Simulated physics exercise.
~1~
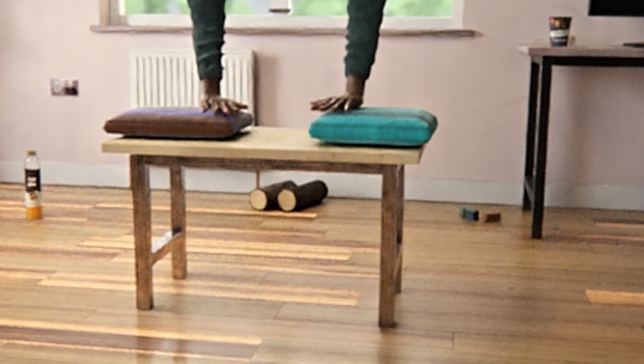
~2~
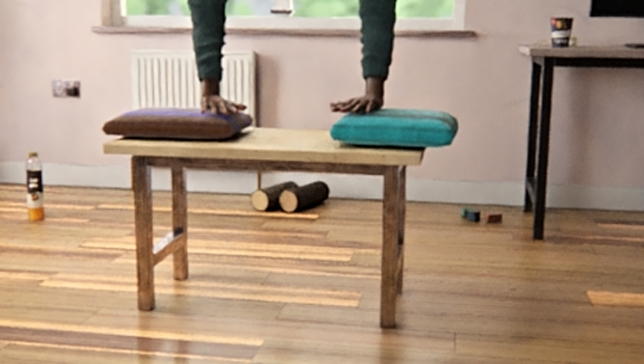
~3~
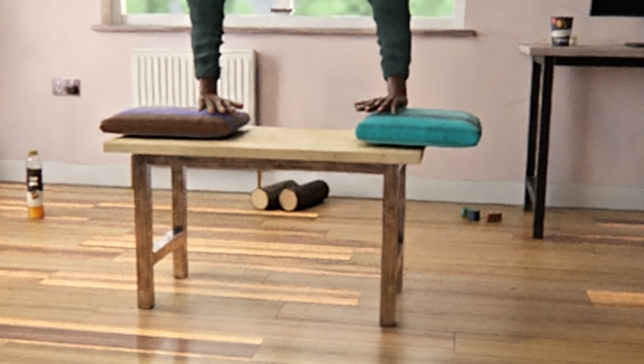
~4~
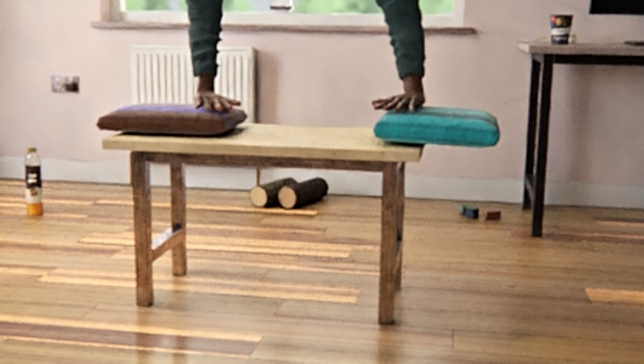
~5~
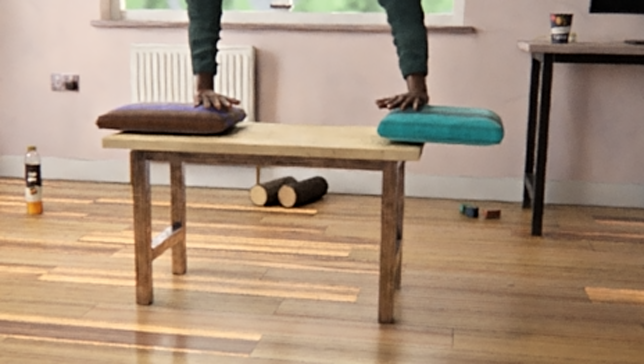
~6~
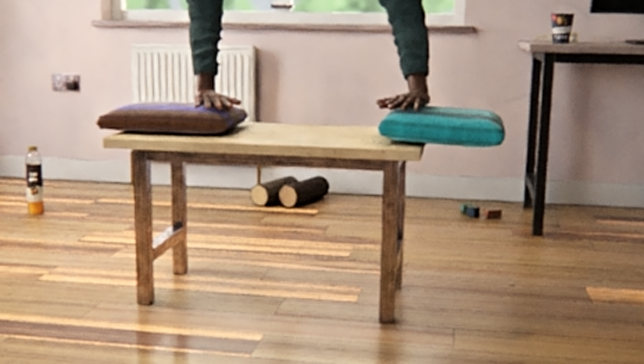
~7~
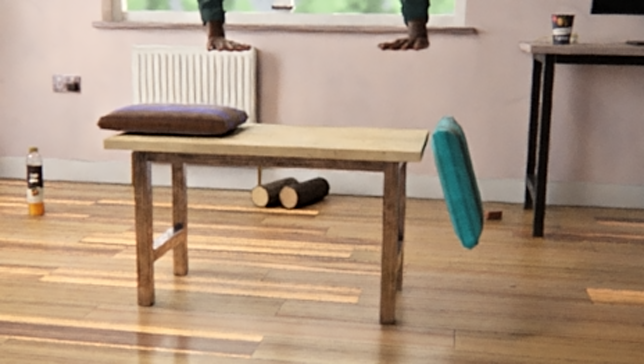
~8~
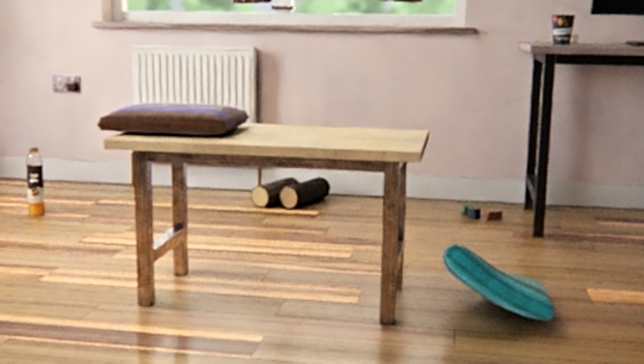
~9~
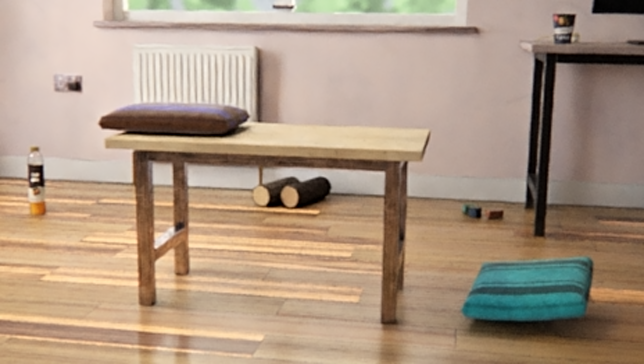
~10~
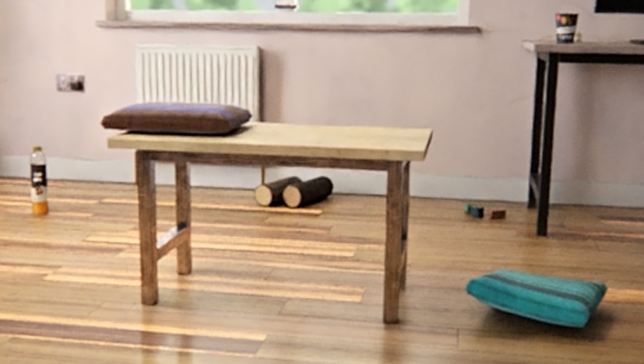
Turquoise cushion being slid right over a wooden table's edge by a hand, tipping to the floor once released, brown one staying put.
